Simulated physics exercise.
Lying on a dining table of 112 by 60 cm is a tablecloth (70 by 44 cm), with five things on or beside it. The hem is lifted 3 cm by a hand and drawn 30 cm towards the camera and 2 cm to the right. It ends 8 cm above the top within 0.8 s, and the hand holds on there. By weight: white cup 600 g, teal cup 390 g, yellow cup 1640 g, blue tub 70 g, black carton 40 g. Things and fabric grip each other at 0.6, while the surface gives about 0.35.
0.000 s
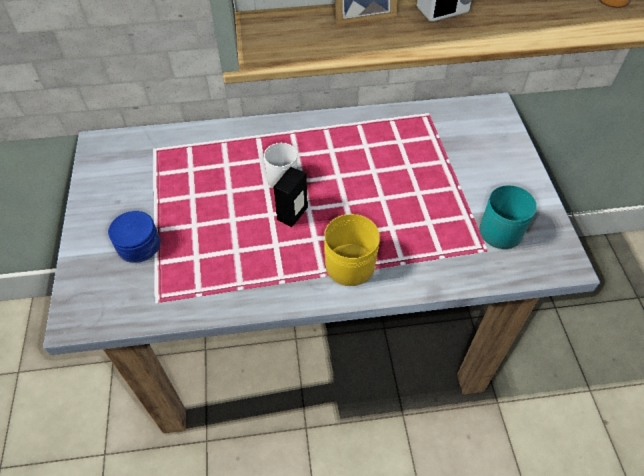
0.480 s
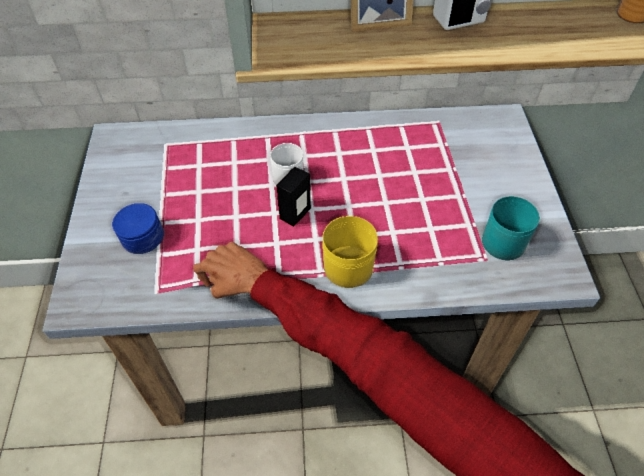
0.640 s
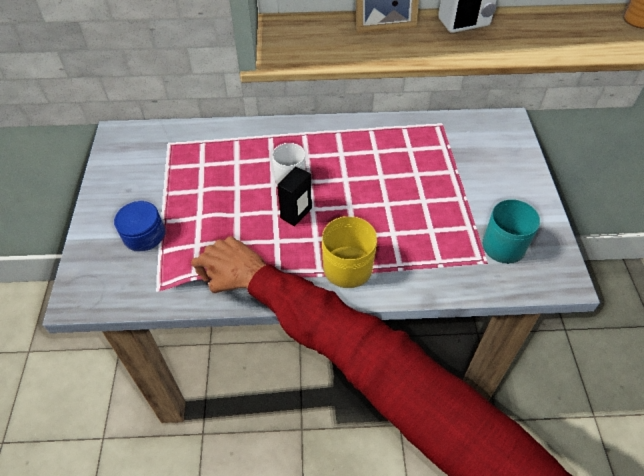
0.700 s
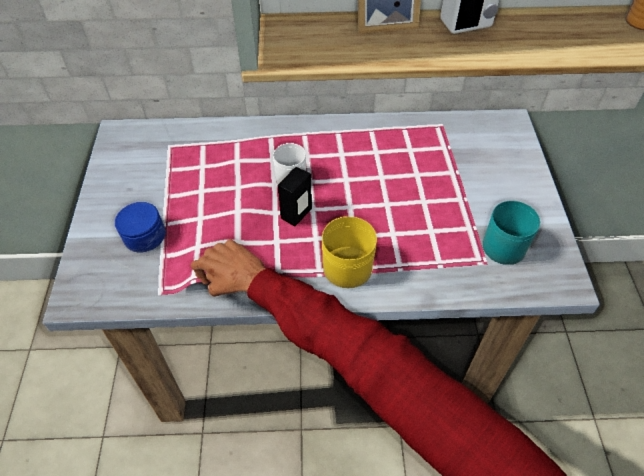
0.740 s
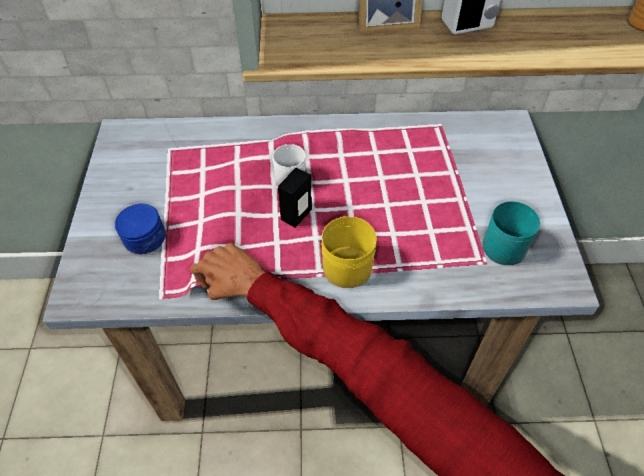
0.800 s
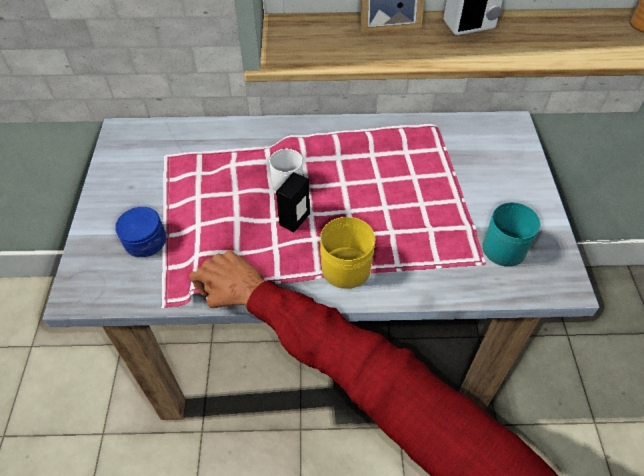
On a dining table, a hand grips a checkered tablecloth and shifts it slightly.
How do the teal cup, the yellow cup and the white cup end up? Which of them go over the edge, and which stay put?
My prediction: I think the teal cup will hold out up there; I think the yellow cup won't hold out up there; I think the white cup will hold out up there.
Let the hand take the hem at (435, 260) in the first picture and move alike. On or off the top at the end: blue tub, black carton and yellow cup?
Afterwards blue tub is still on top, black carton is still on top and yellow cup comes off.
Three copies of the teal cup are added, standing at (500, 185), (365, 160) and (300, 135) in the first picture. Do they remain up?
Still on top, still on top, still on top.
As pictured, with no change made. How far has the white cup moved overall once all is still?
Net shift, approx.: White cup = 40 cm.
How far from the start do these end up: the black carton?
Well, the black carton finishes off the top.
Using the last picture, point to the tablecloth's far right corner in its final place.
Roughly (340, 176).
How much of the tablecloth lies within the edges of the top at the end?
Roughly 60% of it.
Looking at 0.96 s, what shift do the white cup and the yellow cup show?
About: White cup 10 cm, yellow cup 4 cm.
At 1.0 s, 95 % of the tablecloth is still over the top; white cup 12 cm off its start, yellow cup 3 cm off its start, black carton 10 cm off its start.
At 1.1 s, 90 % of the tablecloth is still over the top; white cup 21 cm off its start, yellow cup 7 cm off its start, black carton 17 cm off its start.
At 1.3 s, 75 % of the tablecloth is still over the top; white cup 31 cm off its start at (209, 249), yellow cup 13 cm off its start at (308, 282), black carton 27 cm off its start at (225, 271).
At 1.4 s, 70 % of the tablecloth is still over the top; white cup 37 cm off its start, yellow cup 18 cm off its start, black carton 37 cm off its start.
At 3.0 s, 60 % of the tablecloth is still over the top; white cup 39 cm off its start at (187, 279), yellow cup over the edge, teal cup 0 cm off its start at (517, 220), black carton over the edge.
